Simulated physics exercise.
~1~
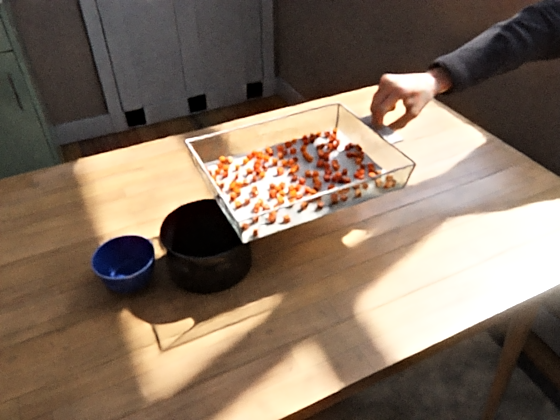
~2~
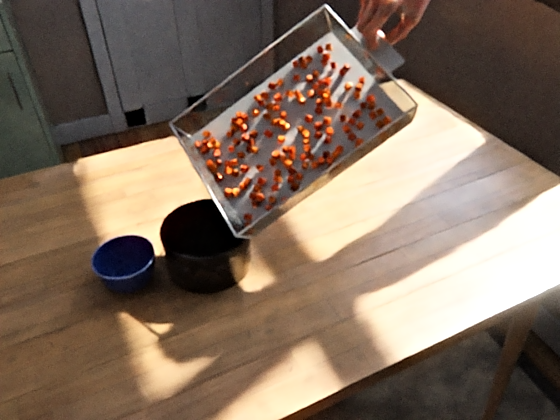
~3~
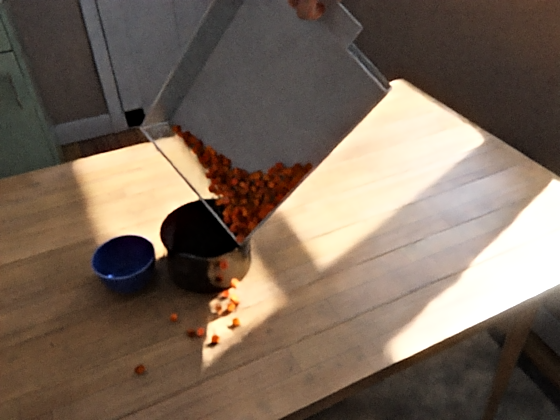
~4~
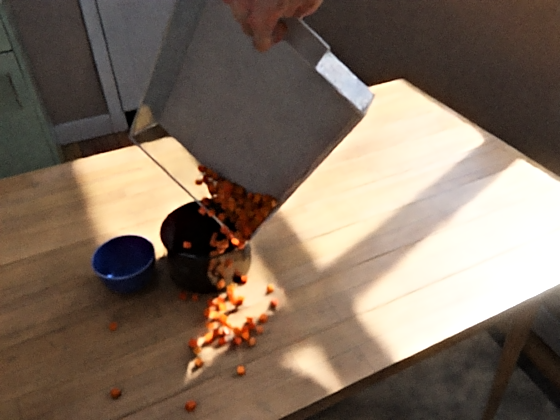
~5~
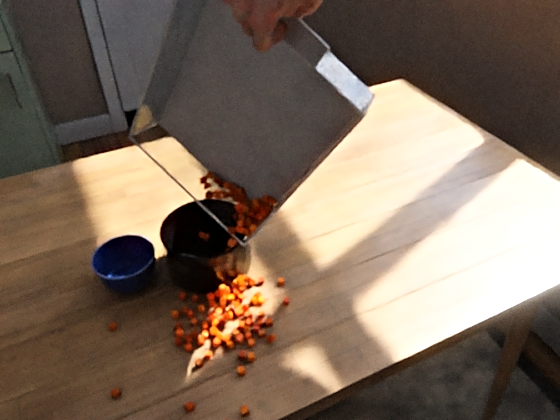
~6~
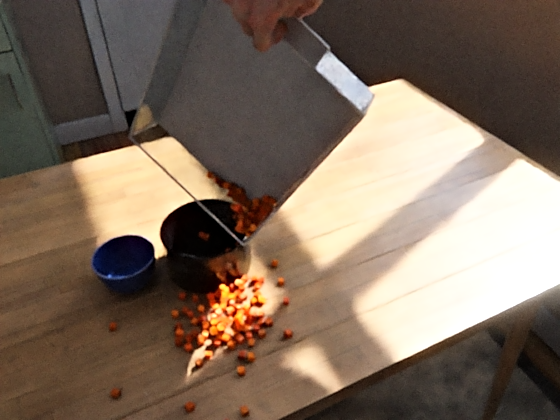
A hand in a dark sleeve holds a clear-sided drawer tray of orange carrot cubes over a sunlit wooden table, seen from above at an angle. A black pot stands below the tray, with a small blue bowl to its left. The hand lifts and tips the tray leftward, and the cubes slide into its lower corner. Some spill past the pot's front edge, then more tumble out as the tray steepens. The tray stops and stays held there, with most cubes heaped and scattered on the table, some still in its corner, few in the pot, and the bowl empty.
